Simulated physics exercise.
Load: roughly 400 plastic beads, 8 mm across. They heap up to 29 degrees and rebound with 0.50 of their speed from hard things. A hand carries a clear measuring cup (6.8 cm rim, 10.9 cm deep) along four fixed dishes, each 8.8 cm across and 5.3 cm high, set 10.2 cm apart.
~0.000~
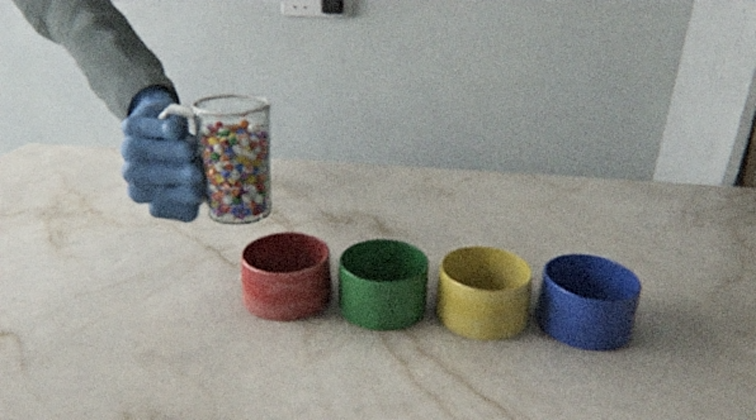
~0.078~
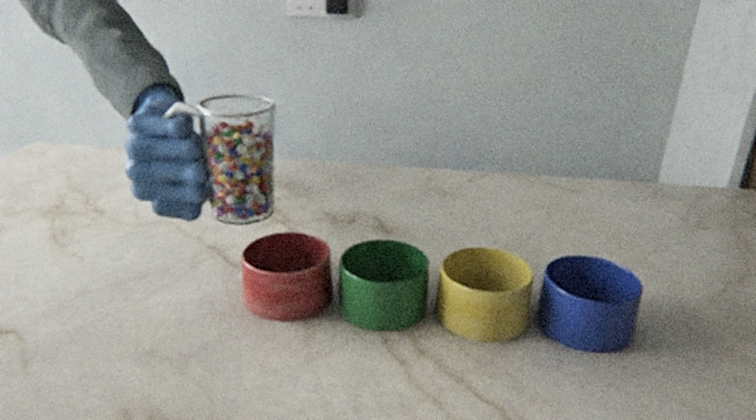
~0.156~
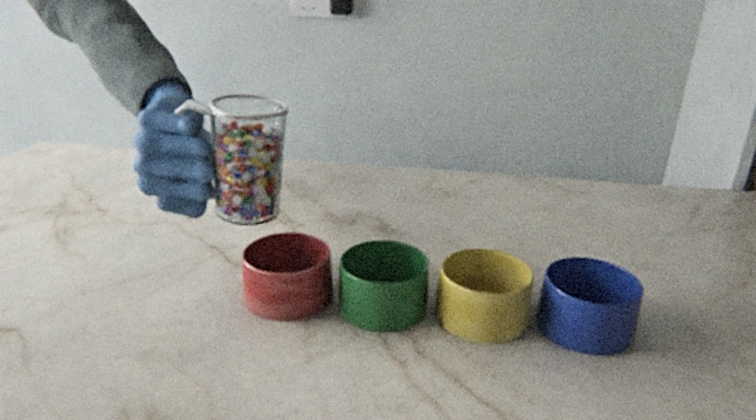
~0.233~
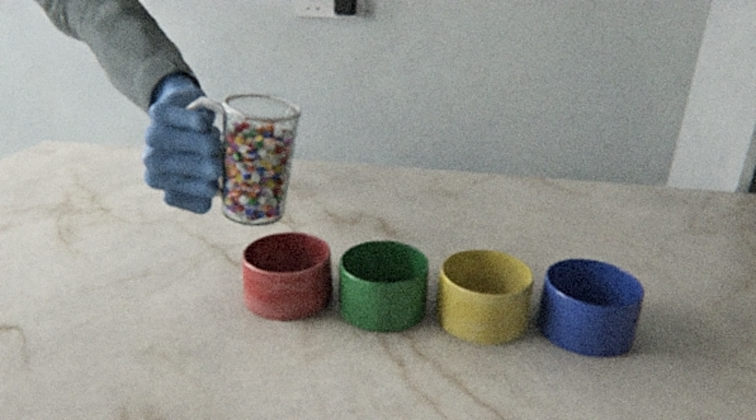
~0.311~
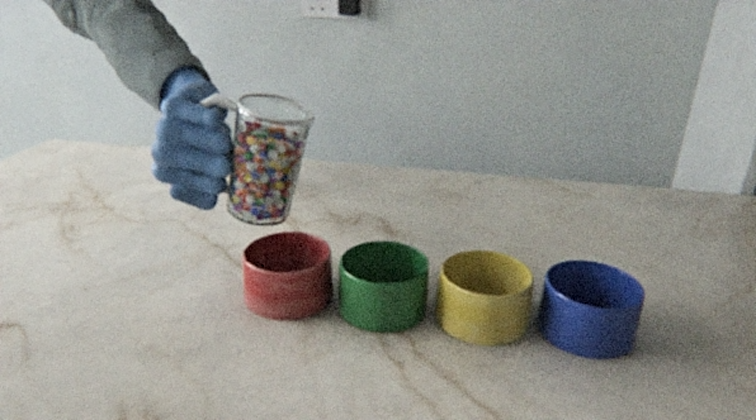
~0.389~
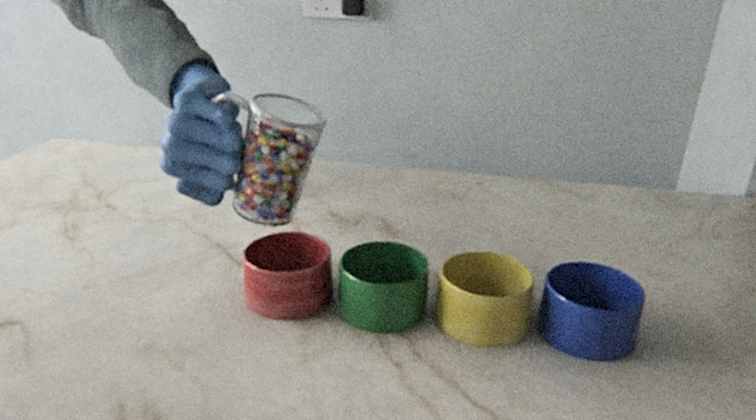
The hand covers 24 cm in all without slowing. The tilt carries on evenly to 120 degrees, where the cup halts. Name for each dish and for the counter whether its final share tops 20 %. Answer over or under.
Red: Under, blue: Over, green: Under, yellow: Under, counter: Over.
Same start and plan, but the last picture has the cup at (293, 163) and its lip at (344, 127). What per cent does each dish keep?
Red 0, blue 70, green 0, yellow 0.
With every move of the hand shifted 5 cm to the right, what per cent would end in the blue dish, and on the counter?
In that case blue 100, counter 0.
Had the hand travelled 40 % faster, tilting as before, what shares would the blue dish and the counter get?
Then: Blue 70, counter 30.
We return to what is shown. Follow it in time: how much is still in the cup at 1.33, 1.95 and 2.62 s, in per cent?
About 100, 95, 5.
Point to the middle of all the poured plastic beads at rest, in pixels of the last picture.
Around (572, 318).
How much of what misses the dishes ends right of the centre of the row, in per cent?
About 100 per cent.
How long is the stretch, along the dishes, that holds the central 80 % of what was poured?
About 10 cm.
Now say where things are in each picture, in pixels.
Cup at (236, 160), tilt 0 degrees, lip at (267, 106), moved 0.0 cm; middle of the pieces at (239, 167); red dish at (286, 252); green dish at (384, 260); yellow dish at (486, 268); blue dish at (592, 277), in the first picture.
Cup at (240, 160), tilt 1 degrees, lip at (272, 107), moved 0.3 cm; middle of the pieces at (242, 167), in the second picture.
Cup at (248, 160), tilt 5 degrees, lip at (284, 111), moved 1.1 cm; middle of the pieces at (250, 168), in the third picture.
Cup at (257, 161), tilt 9 degrees, lip at (297, 115), moved 1.9 cm; middle of the pieces at (259, 168), in the fourth picture.
Cup at (267, 161), tilt 13 degrees, lip at (311, 118), moved 2.8 cm; middle of the pieces at (268, 169), in the fifth picture.
Cup at (276, 162), tilt 17 degrees, lip at (323, 123), moved 3.7 cm; middle of the pieces at (276, 169); red dish at (288, 251); green dish at (384, 262); yellow dish at (487, 273); blue dish at (594, 285). The cup turns about 50 degrees a second and travels 11 cm a second, in the sixth picture.
After 1.33 s, tilt 65 degrees; cup holds 100 %.
Then, at 1.95 s, tilt 97 degrees; cup holds 95 %, yellow 5 %.
After 2.62 s, tilt 120 degrees; cup holds 5 %, blue 60 %, yellow 10 %.
At rest (3.4 s), red 0 %, blue 65 %, green 0 %, yellow 5 %, counter 30 %.
